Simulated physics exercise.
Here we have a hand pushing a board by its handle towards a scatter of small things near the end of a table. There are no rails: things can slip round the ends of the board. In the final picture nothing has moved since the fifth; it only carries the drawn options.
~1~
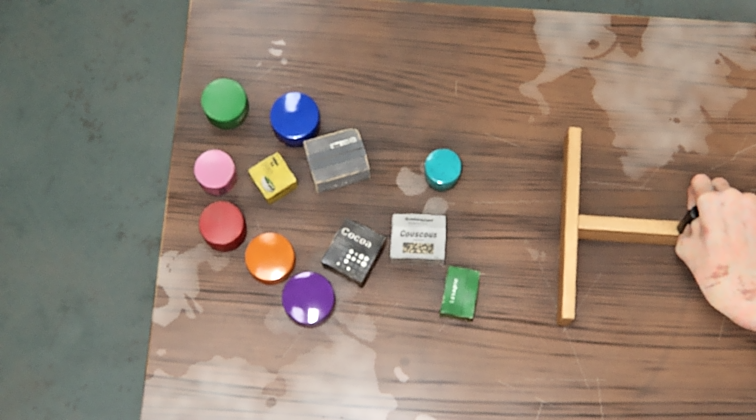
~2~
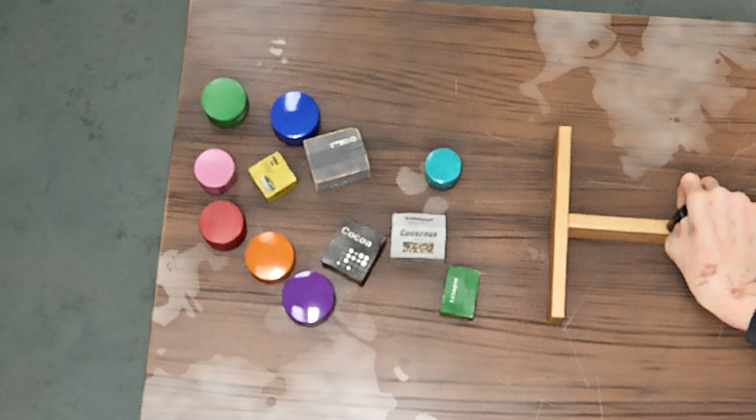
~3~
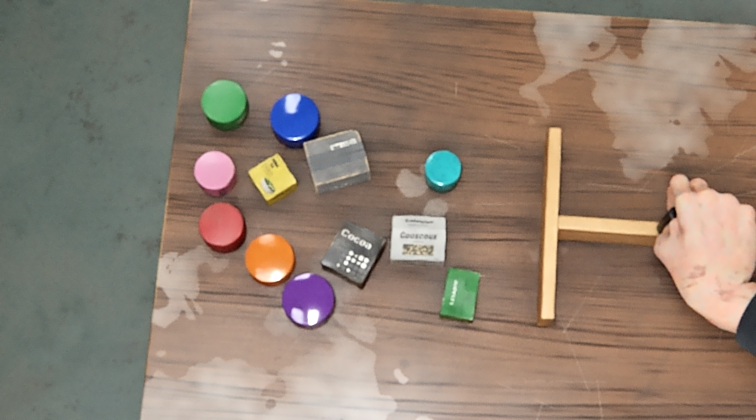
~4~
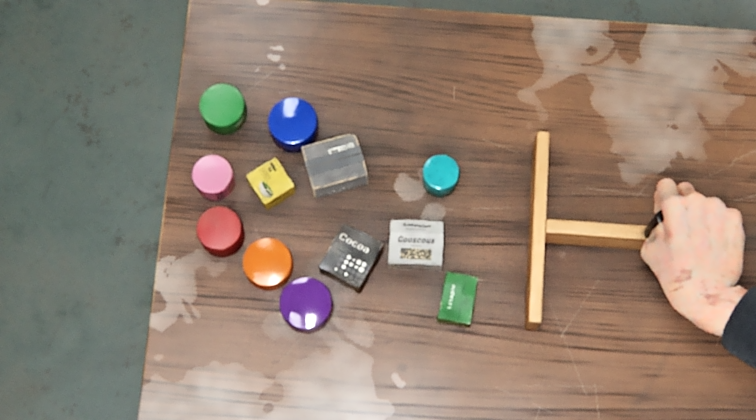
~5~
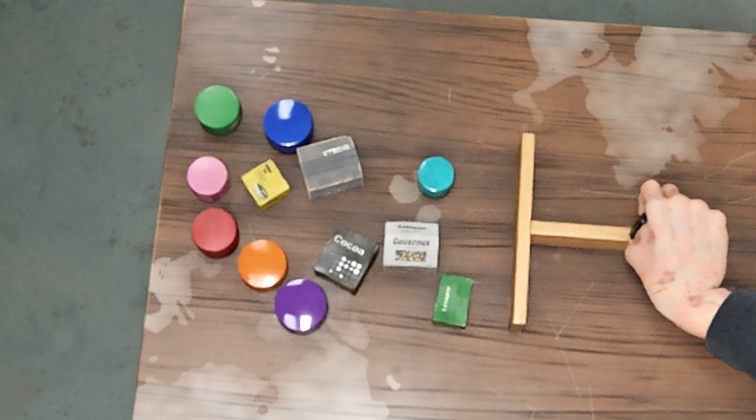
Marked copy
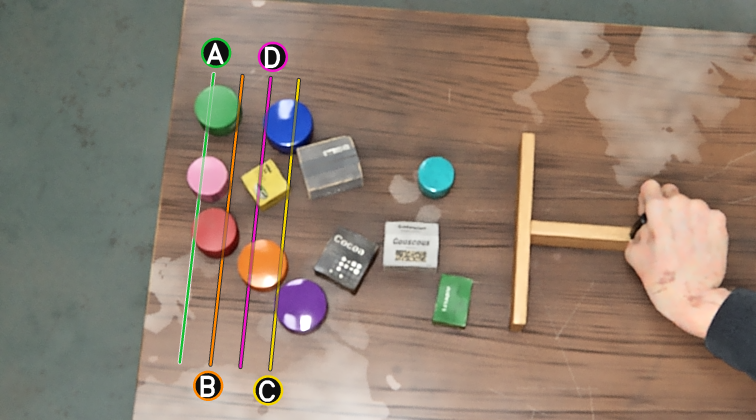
The clip opens on a wooden table with colourful round tubs and small packets scattered at the left, and a hand at the right gripping a T-shaped board's handle. The hand slides the board slowly leftward, narrowing the gap, while the scattered items keep their arrangement, untouched.
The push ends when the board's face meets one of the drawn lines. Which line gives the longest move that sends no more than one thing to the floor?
The farthest such stop is C.
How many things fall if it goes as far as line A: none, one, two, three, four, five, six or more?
By then, six or more.
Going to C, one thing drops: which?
The pink tub goes over.
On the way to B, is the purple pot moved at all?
Yes.
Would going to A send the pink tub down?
By then, yes.
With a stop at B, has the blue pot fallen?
No.
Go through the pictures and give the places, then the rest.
Pink tub (216, 173); orange pot (271, 259); purple pot (309, 301), in the first picture.
Board (562, 220); grey box (338, 159), in the second picture.
Board (552, 221); yellow packet (274, 181), in the third picture.
Board (539, 225); red tin (221, 232), in the fourth picture.
Board (524, 226); green packet (452, 302); blue pot (289, 127); turquoise pot (435, 178), in the fifth picture.
On the marked copy, A at (197, 214); B at (227, 216); C at (285, 220); D at (256, 218).
Following C. Soon after the start, board (437, 220); green packet (408, 300); black packet (342, 262).
Later, board (351, 214); pink tub (199, 177); red tin (205, 230).
In the end, board (288, 209); pink tub over the edge; yellow packet (180, 161); one fallen.
As for the rest, A drops seven; B drops six; D drops three.
